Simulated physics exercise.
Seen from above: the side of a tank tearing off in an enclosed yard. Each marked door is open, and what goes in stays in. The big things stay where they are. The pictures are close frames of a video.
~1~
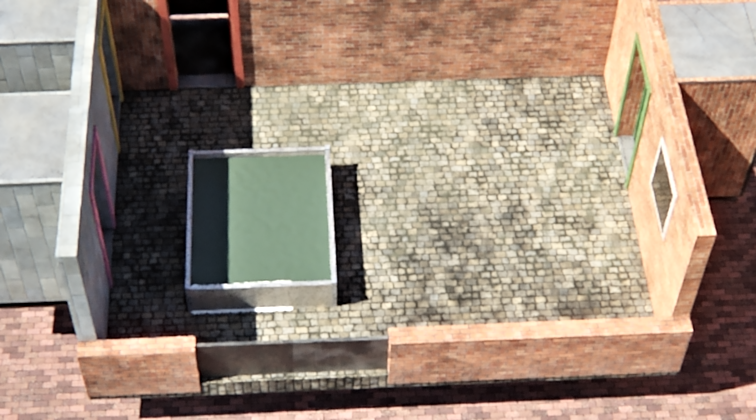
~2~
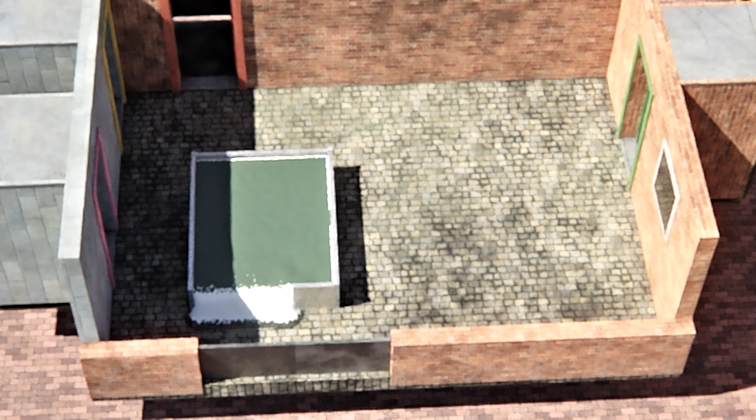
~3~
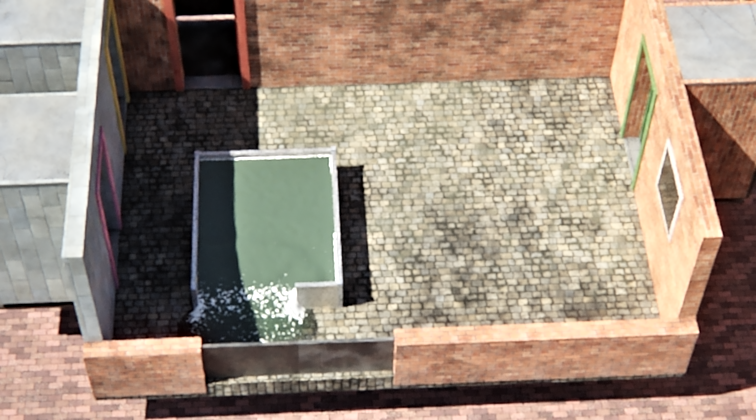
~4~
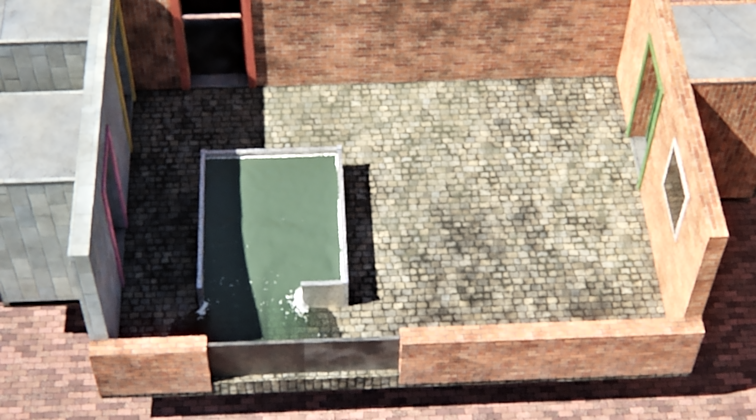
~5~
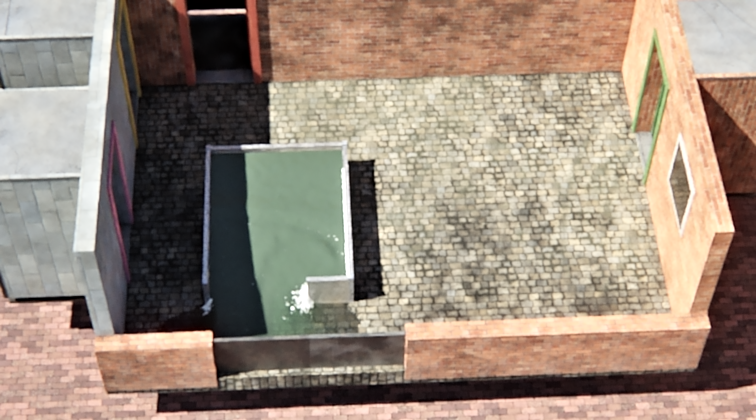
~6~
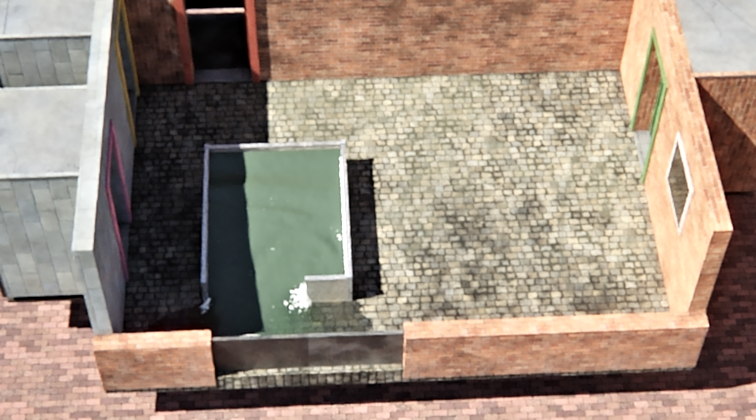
We see a walled, stone-paved yard from above, with a rectangular tank of dark green water standing whole; then its near side gives way, white foamy water bursts out toward the low front wall, and the foam thins to smoother green.
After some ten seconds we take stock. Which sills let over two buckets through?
One by one: The pink door lets in a lot; the red door lets in a lot; the yellow door admits no more than that; the green door admits no more than that.
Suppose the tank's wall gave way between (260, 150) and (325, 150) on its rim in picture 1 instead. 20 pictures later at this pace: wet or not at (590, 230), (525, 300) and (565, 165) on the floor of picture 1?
In that order: Not flooded, no water, awash.
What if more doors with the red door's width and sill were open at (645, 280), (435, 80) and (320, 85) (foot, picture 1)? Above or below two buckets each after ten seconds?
One after the other: Floods, takes less, is under.
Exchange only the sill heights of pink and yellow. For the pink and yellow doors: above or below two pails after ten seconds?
One by one: The pink door is under; the yellow door takes more.
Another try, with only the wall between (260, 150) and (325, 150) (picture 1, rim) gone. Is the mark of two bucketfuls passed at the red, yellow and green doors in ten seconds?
My reading: Red takes more; yellow takes less; green takes more.
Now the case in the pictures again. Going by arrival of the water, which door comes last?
The door marked green.
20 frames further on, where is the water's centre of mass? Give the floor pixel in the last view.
Close to (288, 270).
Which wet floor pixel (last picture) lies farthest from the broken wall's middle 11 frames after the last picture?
I would point to (567, 347).
A moment on, water covers 10 % of the floor; the pink door not reached, the red door not reached, the yellow door not reached, the green door not reached.
Next, water covers 25 % of the floor; the pink door wet at the sill, nothing in, the red door not reached, the yellow door not reached, the green door not reached.
Then, water covers 55 % of the floor; the pink door under two buckets in, the red door wet at the sill, nothing in, the yellow door wet at the sill, nothing in, the green door not reached.
Later, water covers 70 % of the floor; the pink door over two buckets in, the red door over two buckets in, the yellow door under two buckets in, the green door under two buckets in.
In the end, water covers 95 % of the floor; the pink door over two buckets in, the red door far over two buckets in, the yellow door under two buckets in, the green door under two buckets in.
